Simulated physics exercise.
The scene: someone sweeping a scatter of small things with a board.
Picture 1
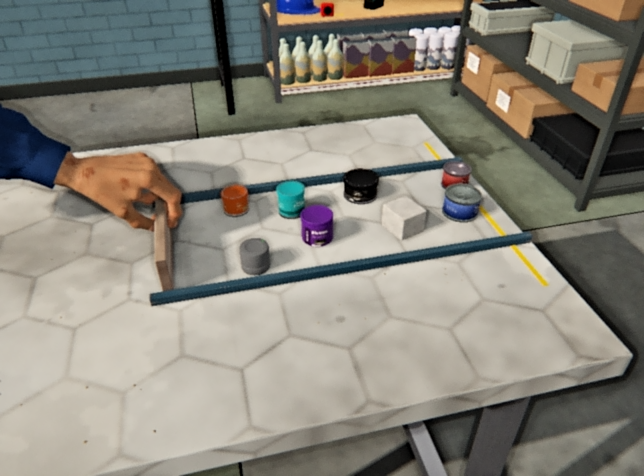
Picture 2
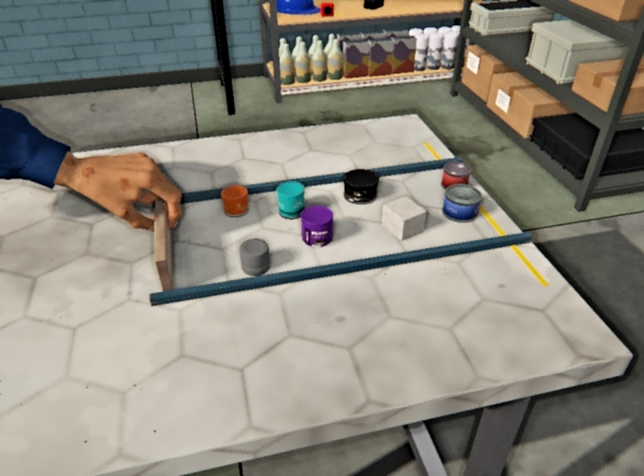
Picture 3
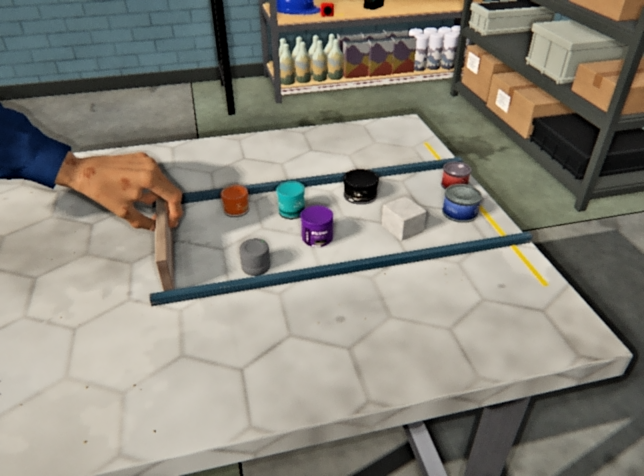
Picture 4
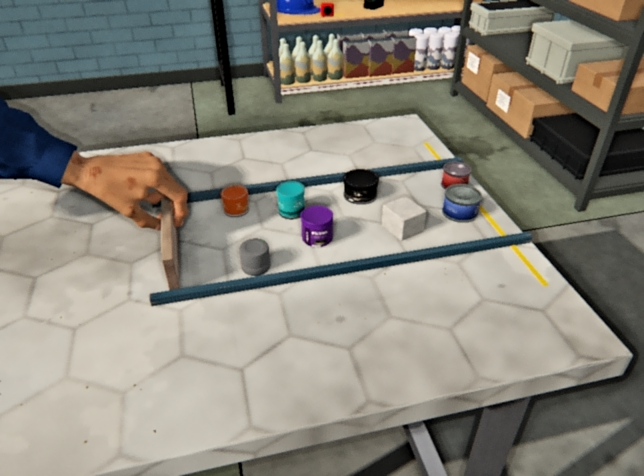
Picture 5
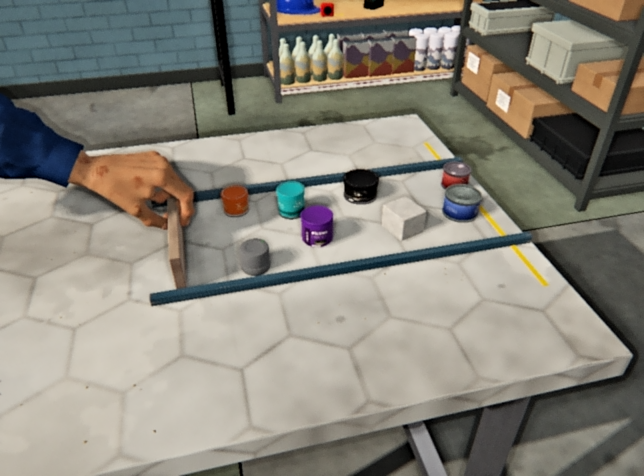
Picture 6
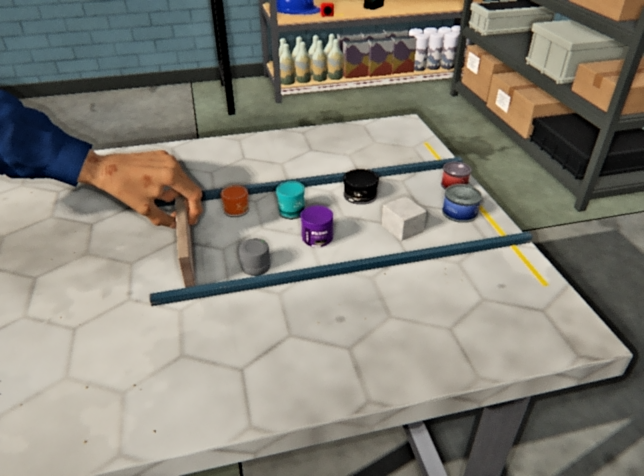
A hand slides a small board slightly right along a table toward scattered pots and a white block.
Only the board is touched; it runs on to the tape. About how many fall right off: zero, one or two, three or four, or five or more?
As it turns out, the number that fall off is three or four.
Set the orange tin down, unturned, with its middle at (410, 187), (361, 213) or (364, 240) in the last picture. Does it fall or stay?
The orange tin comes down; comes down; comes down.
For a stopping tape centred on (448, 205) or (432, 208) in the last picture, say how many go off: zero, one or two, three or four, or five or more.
In that order: Just one or two; one to two.
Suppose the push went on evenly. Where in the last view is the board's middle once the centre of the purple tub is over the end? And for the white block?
Near (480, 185) and (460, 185).
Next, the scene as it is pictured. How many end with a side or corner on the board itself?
It touches 4.
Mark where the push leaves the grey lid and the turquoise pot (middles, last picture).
Near (516, 222) and (480, 179).
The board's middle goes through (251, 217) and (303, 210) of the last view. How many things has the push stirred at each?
By then 2, and 4.
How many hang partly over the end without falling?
That would be 4.
Early on, none off yet; red pot at rest near (456, 177); blue pot at rest near (462, 203); white block at rest near (403, 218).
Finally, the number that fall off is three or four; lost, black tin, white block, blue pot and red pot.
